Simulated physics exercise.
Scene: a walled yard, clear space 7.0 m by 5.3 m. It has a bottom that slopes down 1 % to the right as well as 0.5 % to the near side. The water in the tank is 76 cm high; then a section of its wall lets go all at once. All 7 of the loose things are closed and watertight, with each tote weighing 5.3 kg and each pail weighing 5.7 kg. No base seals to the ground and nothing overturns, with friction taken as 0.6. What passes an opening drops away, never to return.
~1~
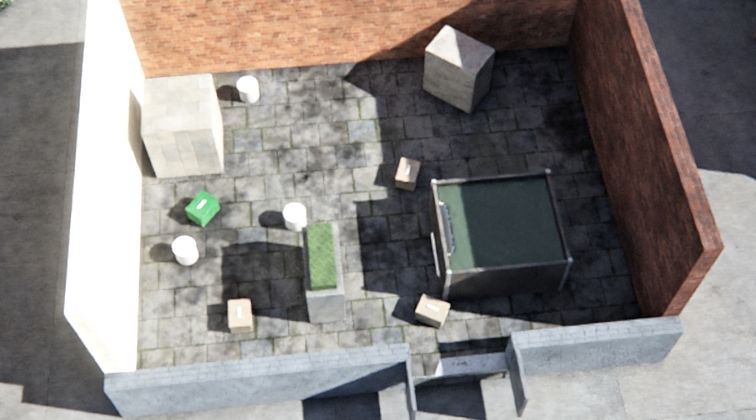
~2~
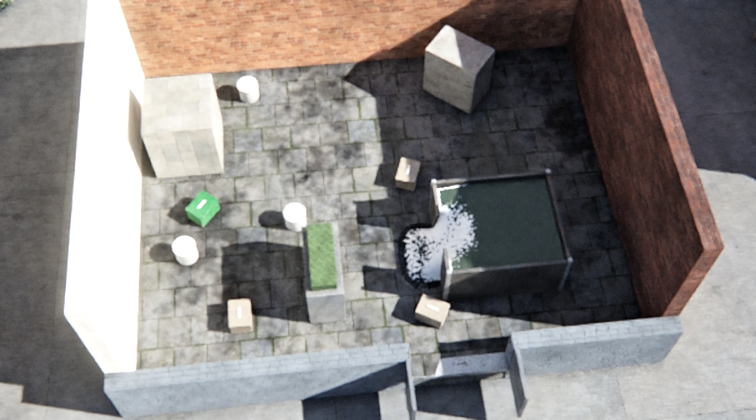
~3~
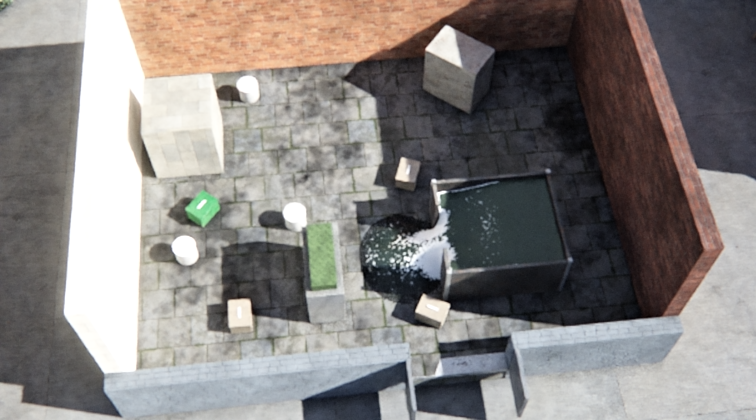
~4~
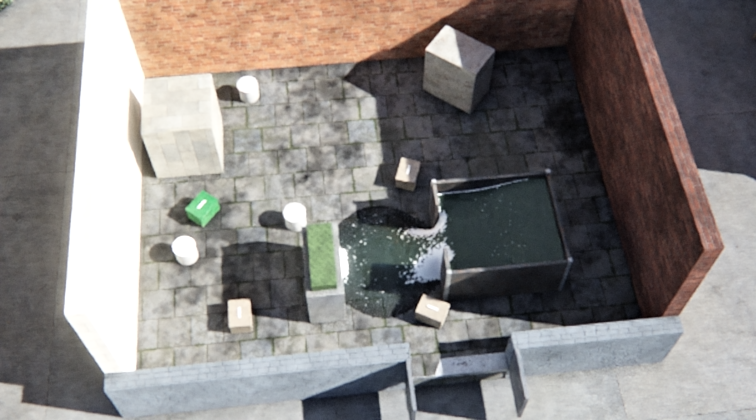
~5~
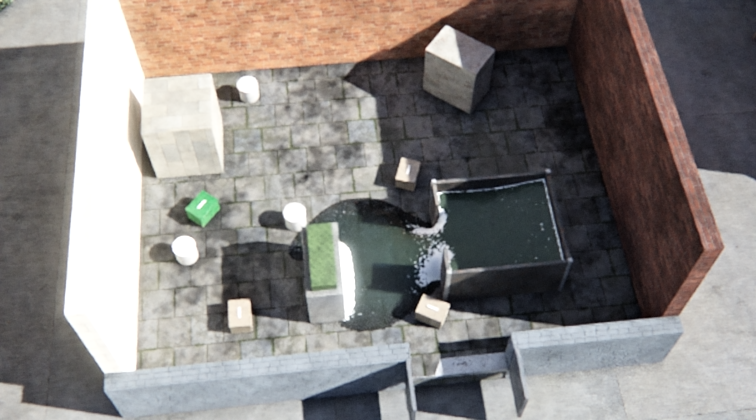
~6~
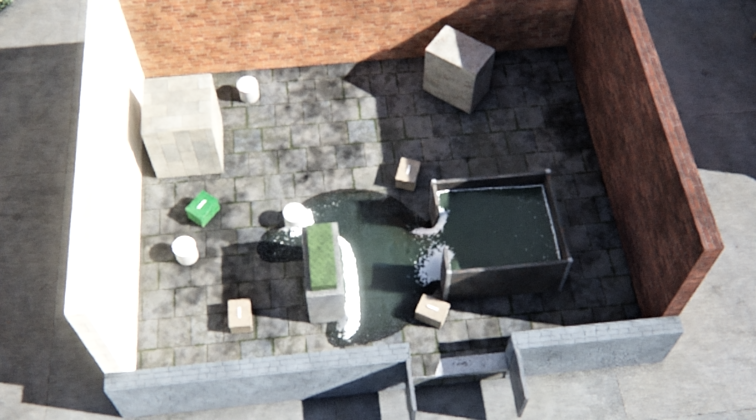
Walled brick yard seen from above, water pouring from a large tank's left side, spreading across paving and around a grass-topped block.
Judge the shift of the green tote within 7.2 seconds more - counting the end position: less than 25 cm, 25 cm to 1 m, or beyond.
Well, as for the green tote, it gets moved a long way.
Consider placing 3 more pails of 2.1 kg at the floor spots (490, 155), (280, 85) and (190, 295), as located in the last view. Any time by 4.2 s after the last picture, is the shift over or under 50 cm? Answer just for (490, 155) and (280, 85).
In the order asked: Shy of the mark; clear of the mark.
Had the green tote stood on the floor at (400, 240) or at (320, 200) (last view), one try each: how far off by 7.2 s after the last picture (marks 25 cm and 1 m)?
In that order: It ends far away; it gets carried off.
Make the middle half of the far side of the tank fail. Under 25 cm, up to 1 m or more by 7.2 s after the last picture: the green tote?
After that, the green tote hardly moves.
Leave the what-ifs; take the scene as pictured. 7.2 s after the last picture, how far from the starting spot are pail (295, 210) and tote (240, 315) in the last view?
Taking them in turn, the shifts are 150 cm and 100 cm.
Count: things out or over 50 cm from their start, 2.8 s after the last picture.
At that time I count 4.
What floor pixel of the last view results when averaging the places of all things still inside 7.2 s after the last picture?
Roughly at (322, 234).
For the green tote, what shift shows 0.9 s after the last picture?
About 10 cm out of place.
Then, 0.9 s after the last picture the green tote is near (192, 203), 0.1 m from its start, aground; 0 of 7 are out; 0 afloat.
Then, 2.8 s after the last picture the green tote is near (164, 269), 1.2 m from its start, afloat; 0 of 7 are out; 2 afloat.
Then, 4.8 s after the last picture the green tote is near (237, 286), 1.5 m from its start, afloat; 0 of 7 are out; 3 afloat.
Then, 7.2 s after the last picture the green tote is near (285, 263), 1.6 m from its start, afloat; 0 of 7 are out; 2 afloat.
